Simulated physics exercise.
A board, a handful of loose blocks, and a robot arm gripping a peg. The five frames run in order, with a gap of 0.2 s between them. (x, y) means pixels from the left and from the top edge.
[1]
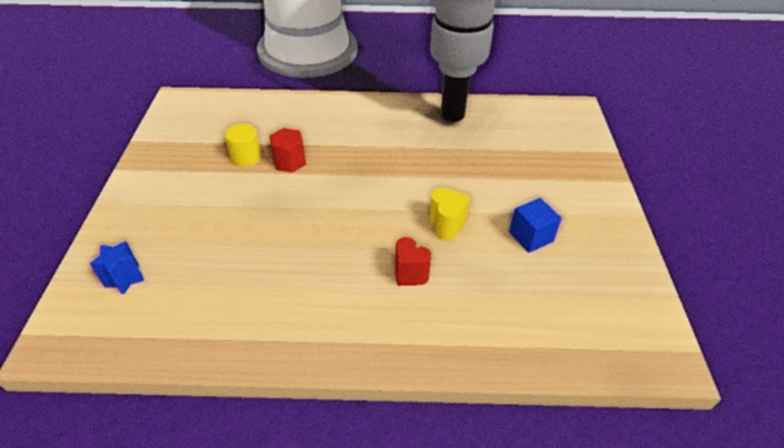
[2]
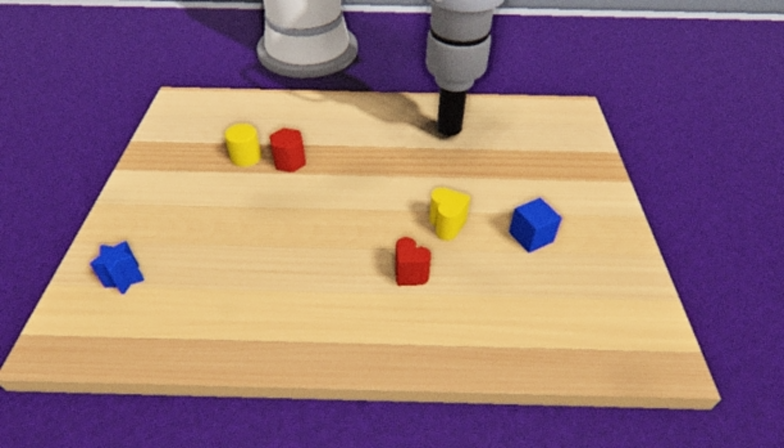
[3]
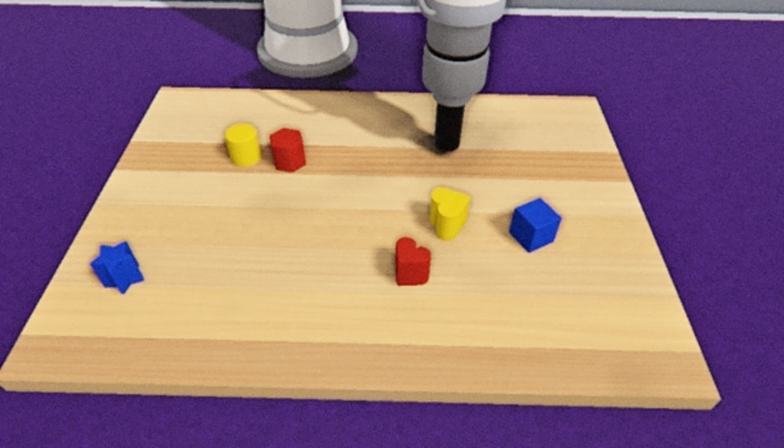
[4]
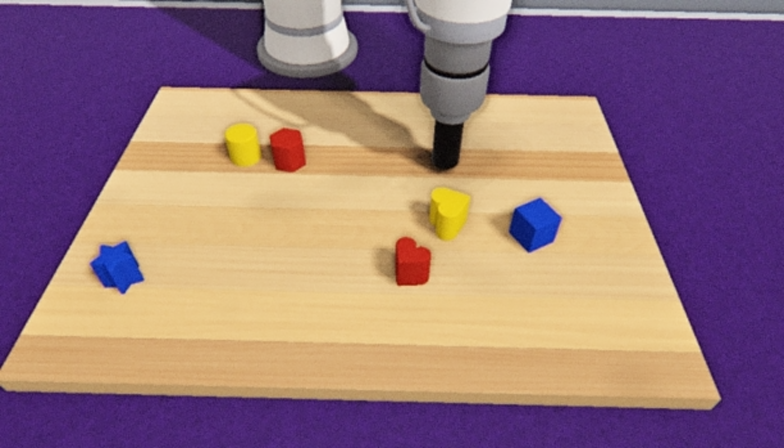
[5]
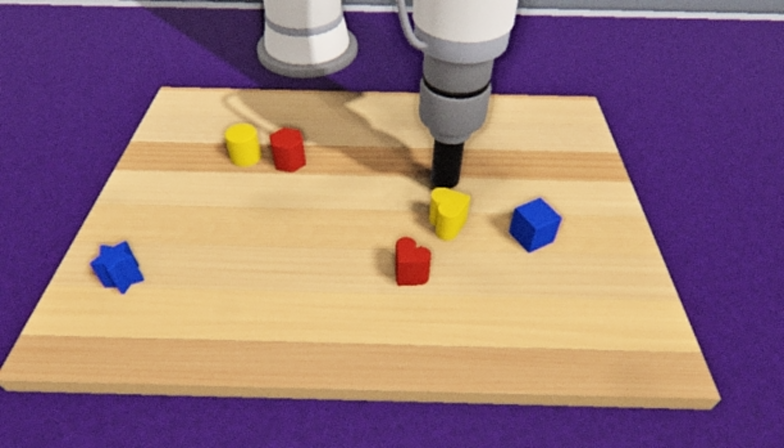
At the start, a robot arm holds a dark peg near the far edge of a wooden board scattered with six red, yellow and blue blocks. The arm moves the peg steadily toward the viewer, until it is just behind the yellow heart block, while all the blocks stay still.
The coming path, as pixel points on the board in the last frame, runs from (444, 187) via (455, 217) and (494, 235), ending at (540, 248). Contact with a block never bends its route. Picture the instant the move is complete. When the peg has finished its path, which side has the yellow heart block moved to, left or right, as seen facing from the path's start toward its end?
The shift is to the right of that direction.
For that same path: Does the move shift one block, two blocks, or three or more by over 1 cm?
It looks like two blocks will be pushed more than about 1 cm.
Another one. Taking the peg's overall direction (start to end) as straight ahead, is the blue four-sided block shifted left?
In short: Yes.
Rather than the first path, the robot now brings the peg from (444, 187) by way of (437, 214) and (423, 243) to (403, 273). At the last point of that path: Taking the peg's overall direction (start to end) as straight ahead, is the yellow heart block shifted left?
Yes, it checks out.
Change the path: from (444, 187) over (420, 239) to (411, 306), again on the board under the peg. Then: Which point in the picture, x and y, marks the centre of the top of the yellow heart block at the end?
Top centre: (454, 223).
What follows on the original path. One third of the way, peg at (456, 210); yellow heart block at (453, 214).
Two thirds of the way, peg at (496, 228); yellow heart block at (454, 219).
At the end, peg at (543, 241); yellow heart block at (454, 219); blue four-sided block at (578, 215).
